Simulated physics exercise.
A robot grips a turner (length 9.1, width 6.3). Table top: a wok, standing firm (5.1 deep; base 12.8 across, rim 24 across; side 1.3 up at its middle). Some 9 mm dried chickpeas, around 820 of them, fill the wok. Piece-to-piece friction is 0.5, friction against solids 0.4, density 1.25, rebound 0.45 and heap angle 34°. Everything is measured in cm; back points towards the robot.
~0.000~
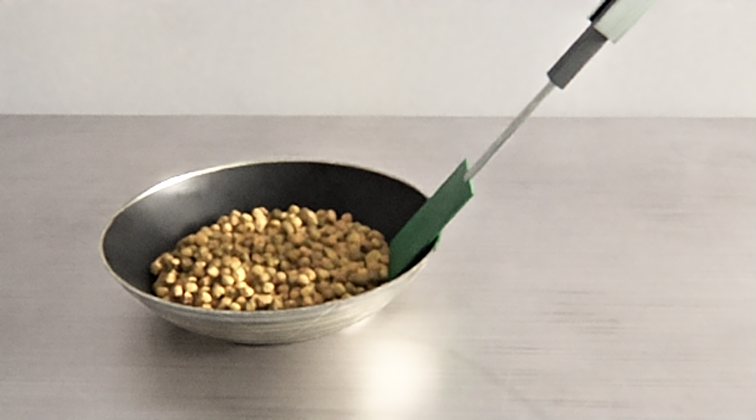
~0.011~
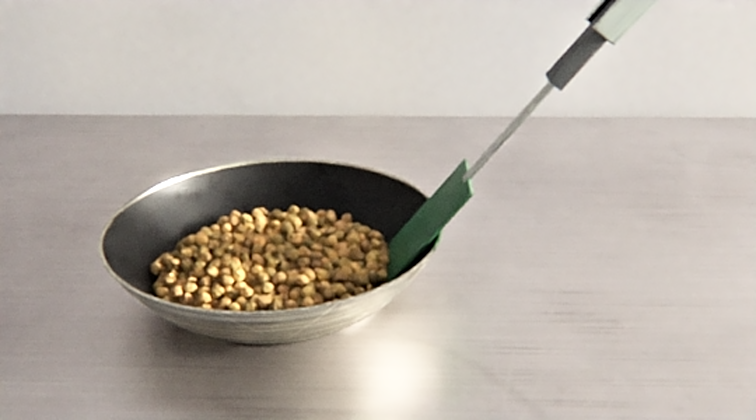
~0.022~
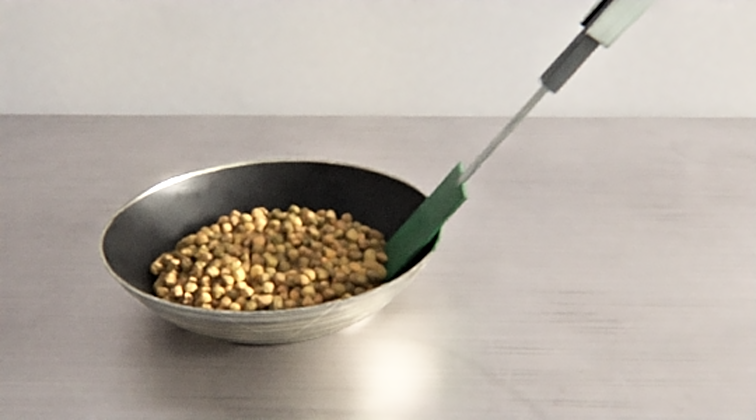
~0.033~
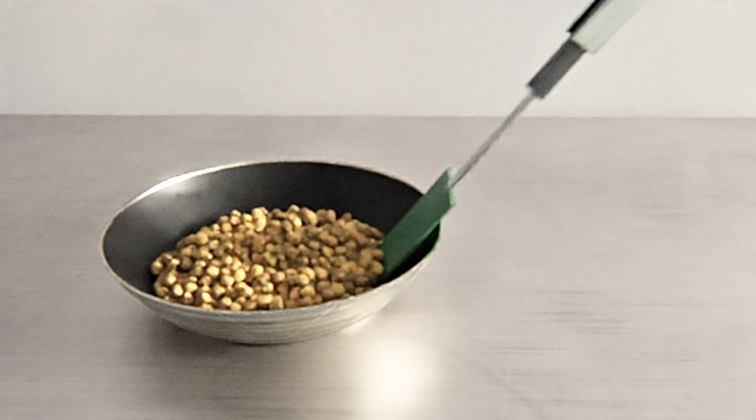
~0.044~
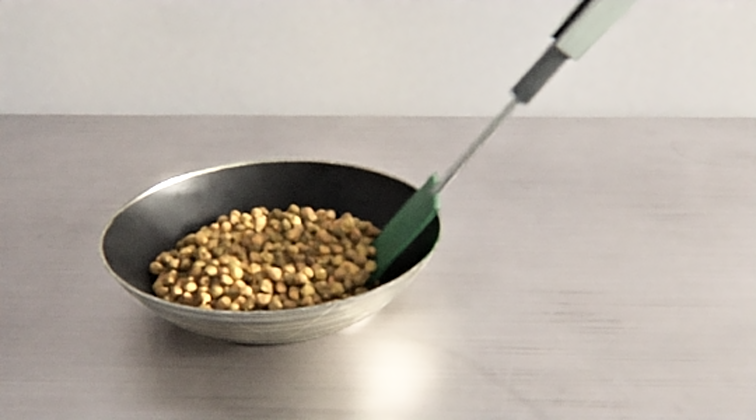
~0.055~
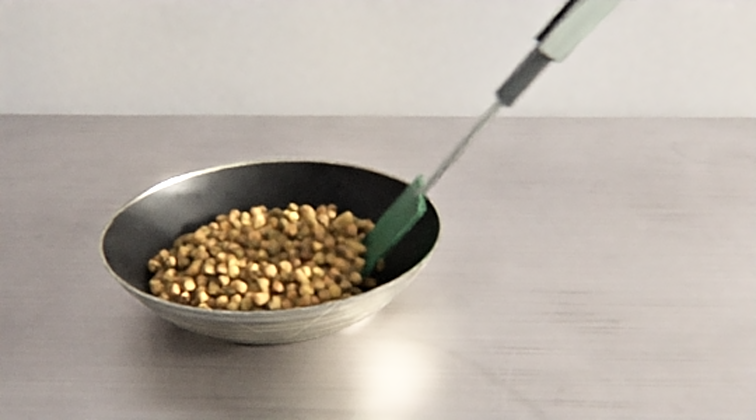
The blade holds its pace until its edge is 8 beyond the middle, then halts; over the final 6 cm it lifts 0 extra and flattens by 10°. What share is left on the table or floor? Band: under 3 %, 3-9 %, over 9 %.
Over 9 %.
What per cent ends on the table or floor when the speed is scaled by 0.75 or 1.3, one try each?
Roughly 5 % and roughly 20 %.
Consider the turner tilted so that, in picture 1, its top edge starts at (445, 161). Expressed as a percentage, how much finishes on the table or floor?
Some 20 per cent.
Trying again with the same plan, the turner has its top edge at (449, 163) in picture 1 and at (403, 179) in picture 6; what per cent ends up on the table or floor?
About 20 per cent.
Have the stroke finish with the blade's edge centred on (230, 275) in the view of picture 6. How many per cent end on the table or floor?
0 %.
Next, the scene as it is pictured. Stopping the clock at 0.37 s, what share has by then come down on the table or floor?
It comes to some 10 in a hundred.
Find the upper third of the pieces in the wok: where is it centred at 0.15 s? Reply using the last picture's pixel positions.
Roughly pixel (218, 242).
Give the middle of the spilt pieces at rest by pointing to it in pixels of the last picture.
(31, 276).
After 0.10 s, sloping 52°, highest piece 6 above the table; 820 in the wok.
After 0.15 s, sloping 49°, highest piece 6 above the table; 820 in the wok.
After 0.37 s, sloping 42°, highest piece 6 above the table; 706 in the wok, 99 on the table or floor, 15 on the blade or in flight.
After 1.42 s, sloping 42°, highest piece 6 above the table; 706 in the wok, 114 on the table or floor.
At rest, 706 in the wok, 114 on the table or floor. That is 14 % on the table or floor.
